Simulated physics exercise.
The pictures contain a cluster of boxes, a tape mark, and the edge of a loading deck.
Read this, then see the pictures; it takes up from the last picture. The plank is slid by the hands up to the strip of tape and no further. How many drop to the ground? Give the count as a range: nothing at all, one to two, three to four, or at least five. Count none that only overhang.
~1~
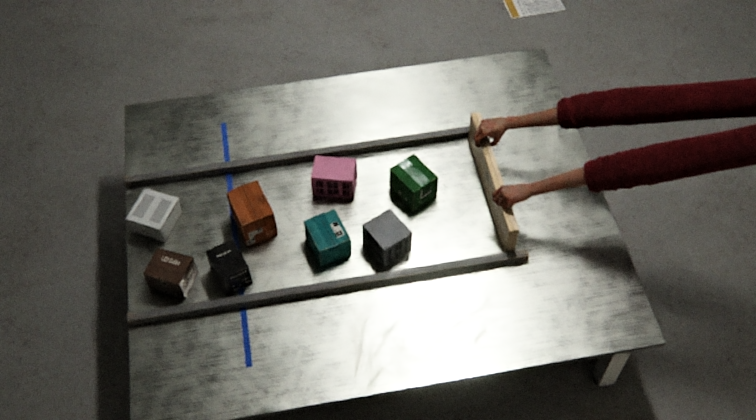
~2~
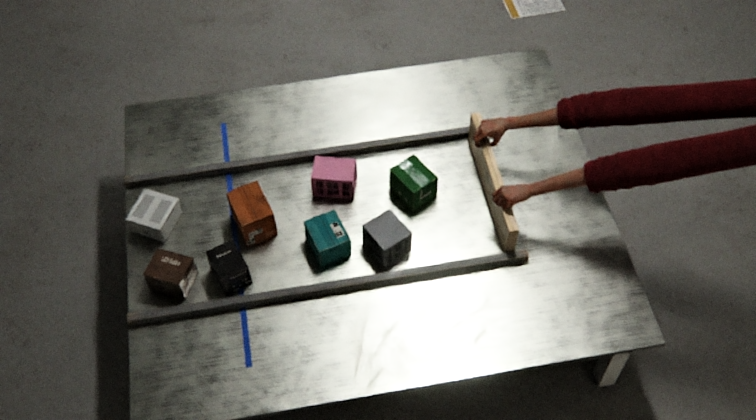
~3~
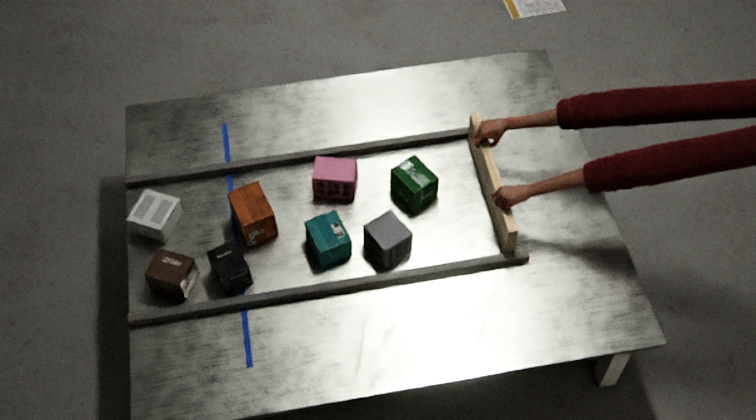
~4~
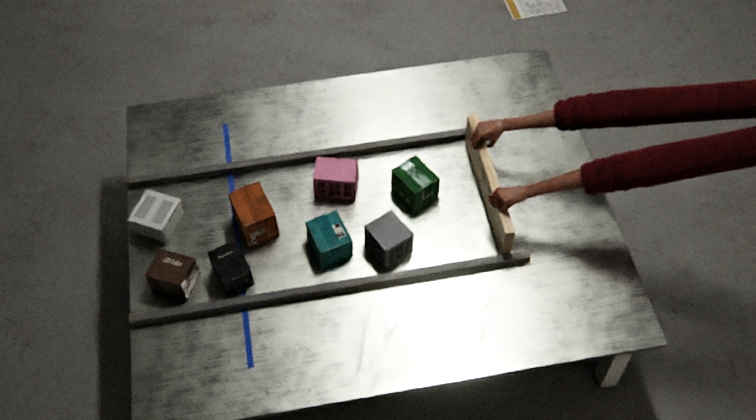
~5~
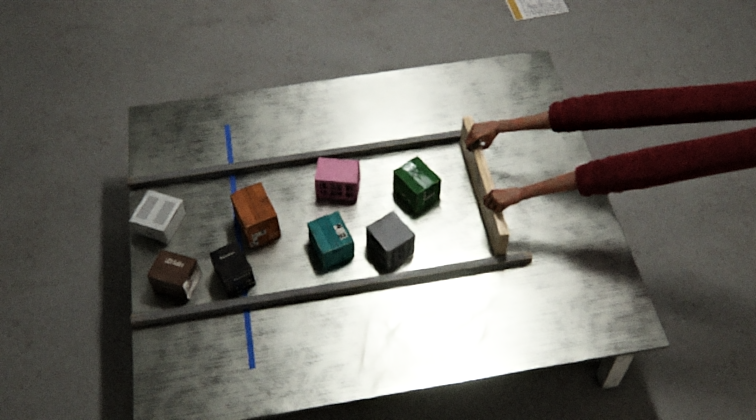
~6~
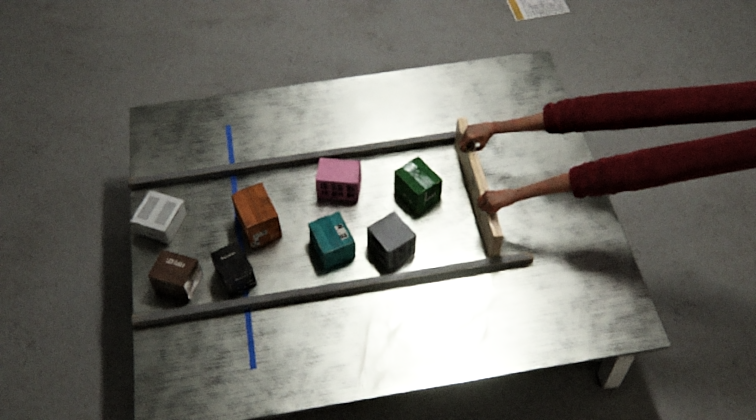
The count is one to two.
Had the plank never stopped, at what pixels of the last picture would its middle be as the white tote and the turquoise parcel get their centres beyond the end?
For the white tote, about (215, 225); for the turquoise parcel, about (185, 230).
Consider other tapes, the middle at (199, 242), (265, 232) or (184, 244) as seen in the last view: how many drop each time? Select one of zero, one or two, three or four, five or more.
In the order of the places given: Three or four; no fall at all; five or over.
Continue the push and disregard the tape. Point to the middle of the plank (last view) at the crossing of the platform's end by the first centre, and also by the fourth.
At the first moment about (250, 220), at the next about (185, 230).
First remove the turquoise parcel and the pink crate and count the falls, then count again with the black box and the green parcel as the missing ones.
The number is 0 for the first case and 0 for the second.
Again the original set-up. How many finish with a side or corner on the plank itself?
Number: 2.
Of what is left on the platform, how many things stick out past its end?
In total, 1 of them.
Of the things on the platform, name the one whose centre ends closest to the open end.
The white tote is the one.
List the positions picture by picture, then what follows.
In the first frame, white tote (155, 216); brown box (171, 273); black box (229, 267); plank (492, 181); tape (235, 233).
In the second frame, brown box (171, 274); green parcel (413, 183).
In the third frame, black box (230, 268); turquoise parcel (329, 238).
In the fourth frame, white tote (157, 217); plank (489, 183).
In the fifth frame, brown box (175, 275); grey crate (391, 240).
In the sixth frame, white tote (160, 218); brown box (176, 275); black box (234, 269); plank (478, 187); tape (239, 235).
A little later, none off yet; white tote at rest near (160, 218); brown box at rest near (176, 275); black box at rest near (234, 269).
When it is over, the number that fall off is one or two; down, brown box.
